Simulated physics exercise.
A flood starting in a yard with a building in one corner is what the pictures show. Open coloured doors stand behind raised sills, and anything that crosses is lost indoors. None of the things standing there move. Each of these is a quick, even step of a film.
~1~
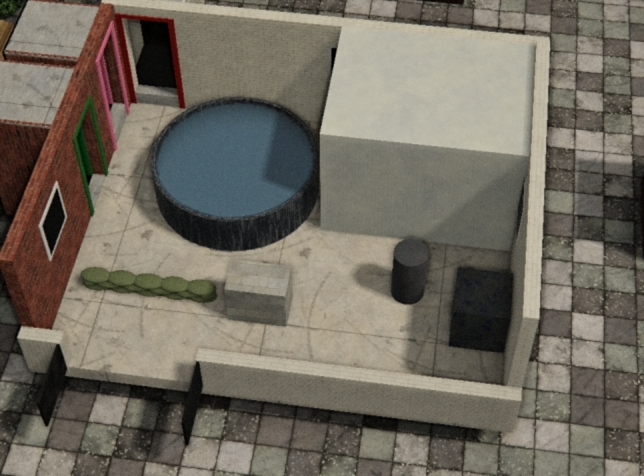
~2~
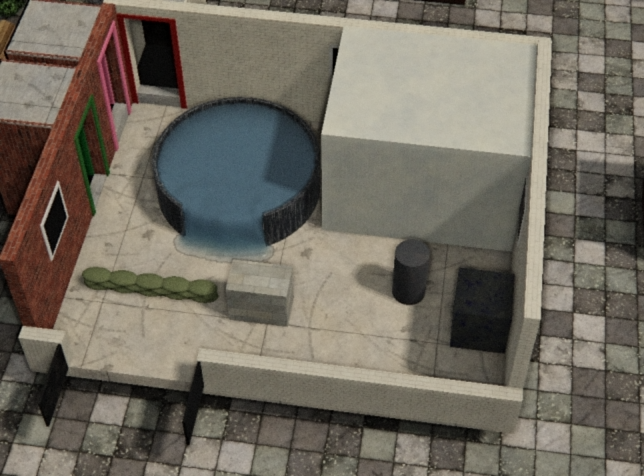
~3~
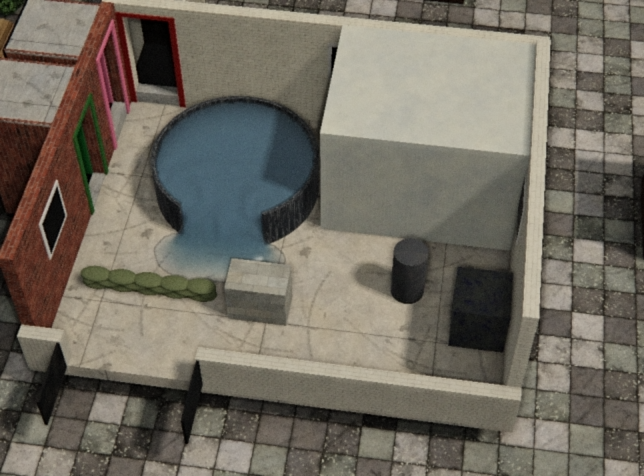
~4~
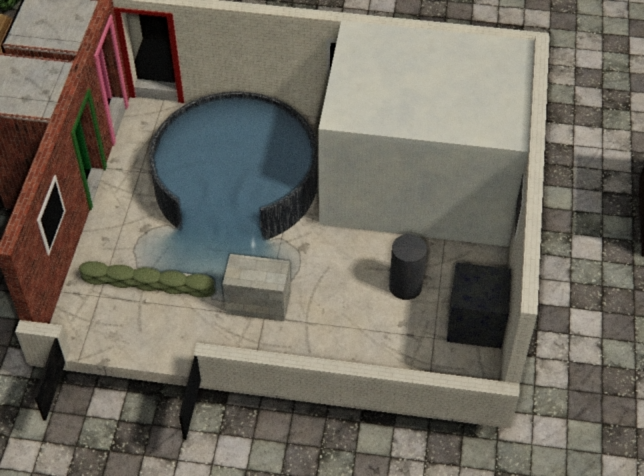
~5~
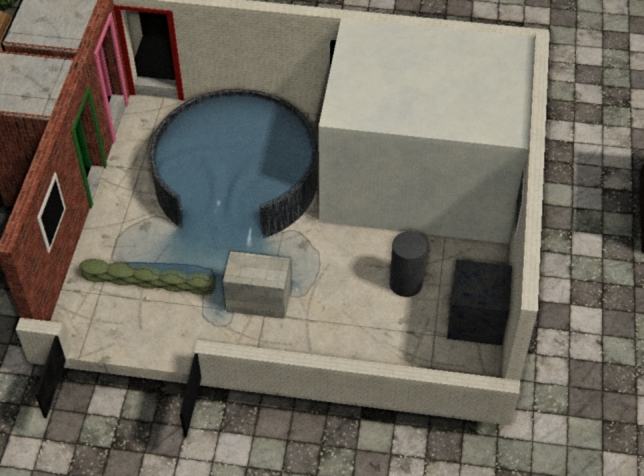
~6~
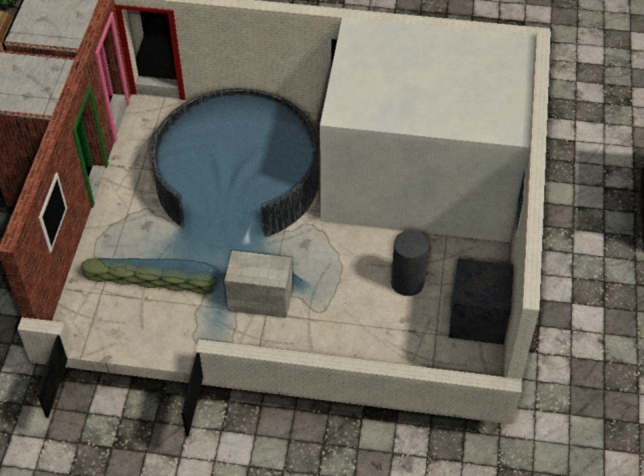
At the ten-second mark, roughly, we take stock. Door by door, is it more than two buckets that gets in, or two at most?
Outcome: The pink door will keep it to two buckets. The red door will keep it to two buckets. The green door will be overrun.
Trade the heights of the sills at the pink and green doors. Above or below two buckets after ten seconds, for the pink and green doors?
The pink door door admits more, the green door door admits less.
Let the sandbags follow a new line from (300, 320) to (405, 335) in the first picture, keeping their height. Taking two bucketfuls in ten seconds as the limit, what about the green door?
In the end the green one remains short.
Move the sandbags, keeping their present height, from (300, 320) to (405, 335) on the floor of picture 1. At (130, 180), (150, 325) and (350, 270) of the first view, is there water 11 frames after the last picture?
Point by point: No flooding; inundated; inundated.
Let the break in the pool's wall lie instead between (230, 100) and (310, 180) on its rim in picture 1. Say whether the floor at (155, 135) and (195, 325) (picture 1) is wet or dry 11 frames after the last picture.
The first spot is swamped, the second spared.
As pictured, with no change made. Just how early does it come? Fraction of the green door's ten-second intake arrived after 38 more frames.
Approximately 70 in a hundred, I reckon.
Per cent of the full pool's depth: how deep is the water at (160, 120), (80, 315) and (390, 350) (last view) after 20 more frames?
Approx. values, in order: 8 %, 12 %, 4 %.
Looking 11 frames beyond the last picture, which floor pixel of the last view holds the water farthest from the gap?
I'd say around (474, 360).
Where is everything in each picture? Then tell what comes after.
The first frame shows still water in the pool at (235, 159).
In the second frame, water pours out at (222, 236) and has run to (181, 237).
In the third frame, water pours out at (221, 238) and has run to (159, 249).
In the fourth frame, water pours out at (220, 235) and has run to a hidden place.
In the fifth frame, the front is at (116, 269), out from the gap at (220, 233).
In the sixth frame, the front is at a hidden place, out from the gap at (221, 232).
A moment on, water covers 40 % of the floor; the pink door not reached, the red door not reached, the green door not reached.
Next, water covers 70 % of the floor; the pink door wet at the sill, nothing in, the red door not reached, the green door wet at the sill, nothing in.
Then, water covers 85 % of the floor; the pink door wet at the sill, nothing in, the red door wet at the sill, nothing in, the green door over two buckets in.
Later, water covers 95 % of the floor; the pink door wet at the sill, nothing in, the red door wet at the sill, nothing in, the green door over two buckets in.
In the end, water covers 95 % of the floor; the pink door wet at the sill, nothing in, the red door wet at the sill, nothing in, the green door far over two buckets in.
